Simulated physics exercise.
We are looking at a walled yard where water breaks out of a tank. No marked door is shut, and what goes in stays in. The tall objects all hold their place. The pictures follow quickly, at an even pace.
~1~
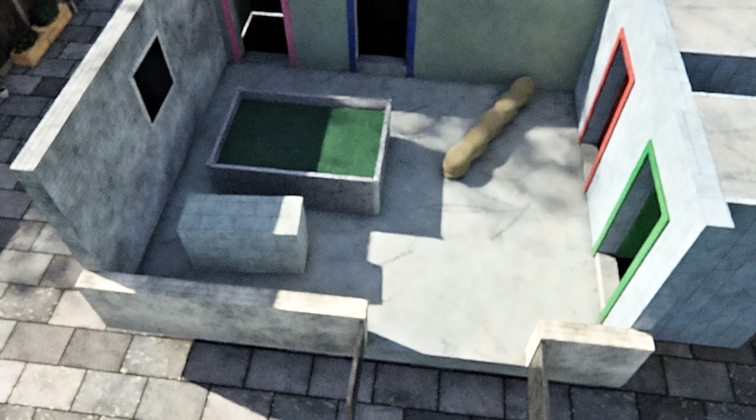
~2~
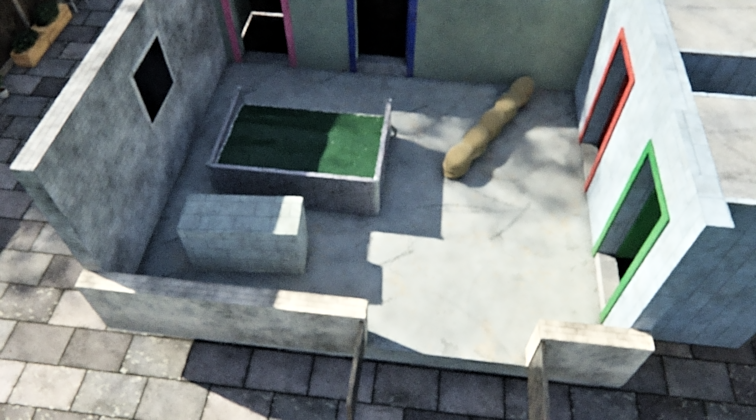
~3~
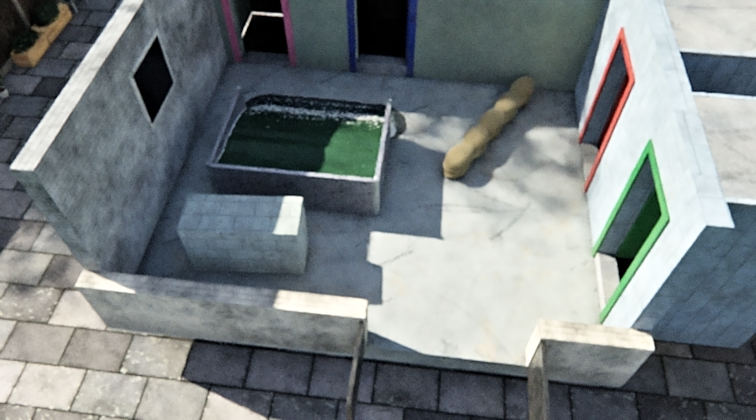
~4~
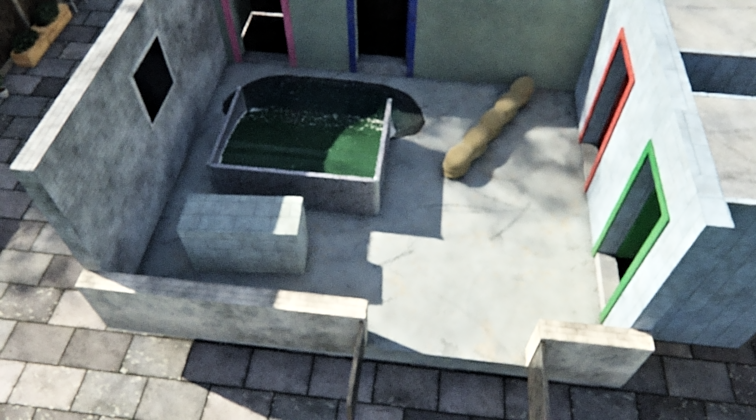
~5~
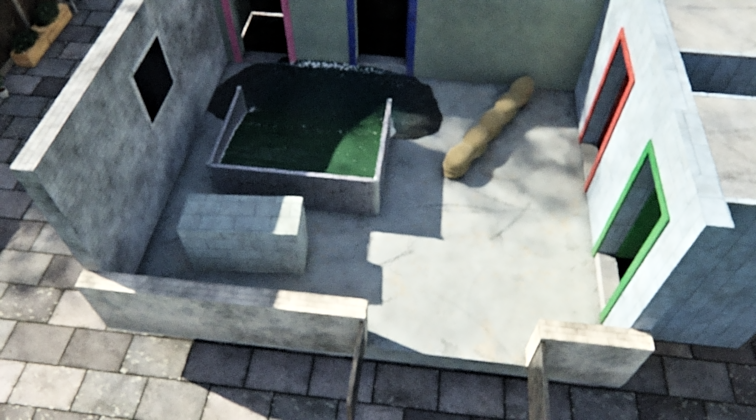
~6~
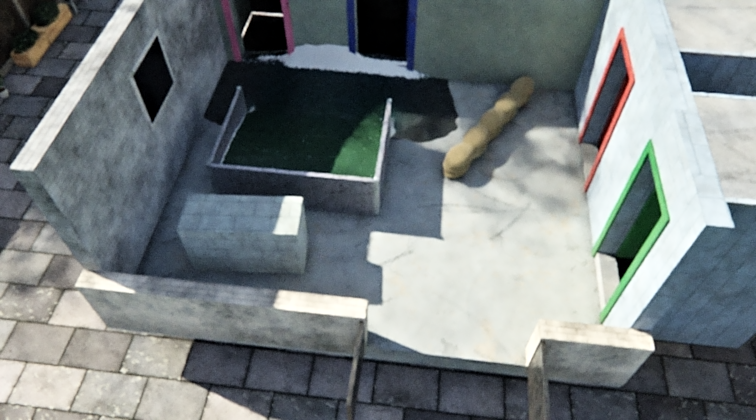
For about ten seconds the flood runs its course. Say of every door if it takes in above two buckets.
As I see it, pink door: Past the limit; blue door: Past the limit; green door: Inside the limit; red door: Inside the limit.
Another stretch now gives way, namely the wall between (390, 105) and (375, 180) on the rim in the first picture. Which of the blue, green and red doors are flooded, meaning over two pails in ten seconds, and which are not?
One by one: Blue stays under, green takes more, red is over.
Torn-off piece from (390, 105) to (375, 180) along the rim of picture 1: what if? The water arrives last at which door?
Latest of all is the pink one.
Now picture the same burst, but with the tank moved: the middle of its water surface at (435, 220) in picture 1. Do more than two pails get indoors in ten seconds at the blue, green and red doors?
Lab note - blue door crosses the line, green door doesn't reach it, red door crosses the line.
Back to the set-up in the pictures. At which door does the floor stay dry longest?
It's the one in green.
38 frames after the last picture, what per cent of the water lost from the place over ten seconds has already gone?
I'd put it near 65 in a hundred.
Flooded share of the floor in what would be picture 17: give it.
My best guess is some 30 %.
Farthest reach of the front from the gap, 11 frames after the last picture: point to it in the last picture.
Near (568, 95).
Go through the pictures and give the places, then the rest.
The first frame shows still water in the open tank at (304, 135).
In the second frame, water pours out on the open tank's far side and has run to (393, 135).
In the third frame, the front is at (402, 126), out from the gap on the open tank's far side.
In the fourth frame, water pours out on the open tank's far side and has run to (412, 104).
In the fifth frame, water pours out on the open tank's far side and has run to (424, 89).
In the sixth frame, water pours out on the open tank's far side and has run to (442, 79).
A moment on, water covers 25 % of the floor; the pink door over two buckets in, the blue door over two buckets in, the green door not reached, the red door not reached.
Next, water covers 30 % of the floor; the pink door far over two buckets in, the blue door far over two buckets in, the green door not reached, the red door not reached.
Then, water covers 50 % of the floor; the pink door far over two buckets in, the blue door far over two buckets in, the green door not reached, the red door wet at the sill, nothing in.
Later, water covers 85 % of the floor; the pink door far over two buckets in, the blue door far over two buckets in, the green door wet at the sill, nothing in, the red door wet at the sill, nothing in.
In the end, water covers 80 % of the floor; the pink door far over two buckets in, the blue door far over two buckets in, the green door wet at the sill, nothing in, the red door wet at the sill, nothing in.
